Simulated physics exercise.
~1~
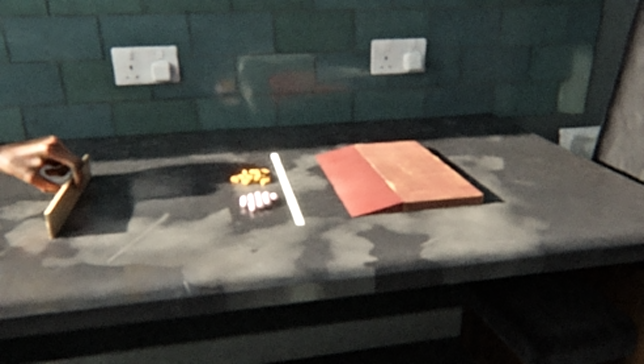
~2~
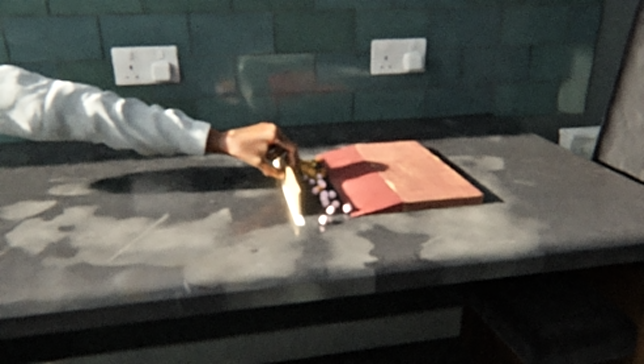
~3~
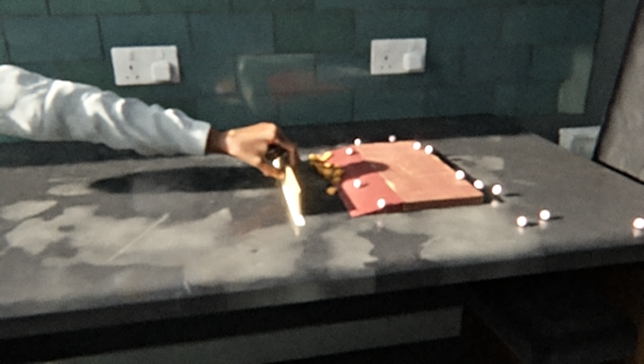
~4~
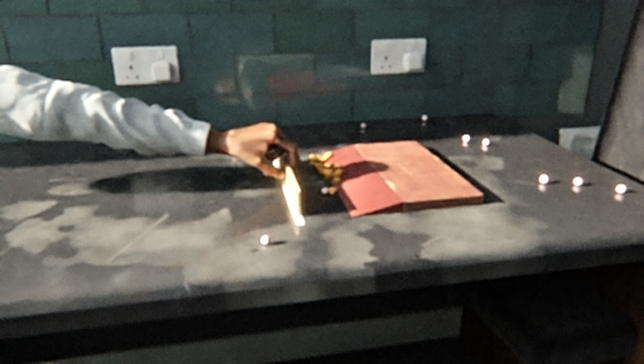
A dark, pale-smudged countertop stands against green wall tiles with two white sockets, seen from the front and slightly above by a still camera. A hand at the left holds an upright strip of wood; yellow pieces and shiny whitish ones sit before a white tape line, with a reddish ramp to the right. The hand pushes the strip rightward to the tape and stops, sending both groups ahead. The whitish pieces scatter over the ramp, most ending beyond its top, a few short of it. The yellow ones stay bunched around its lower edge, none crossing.
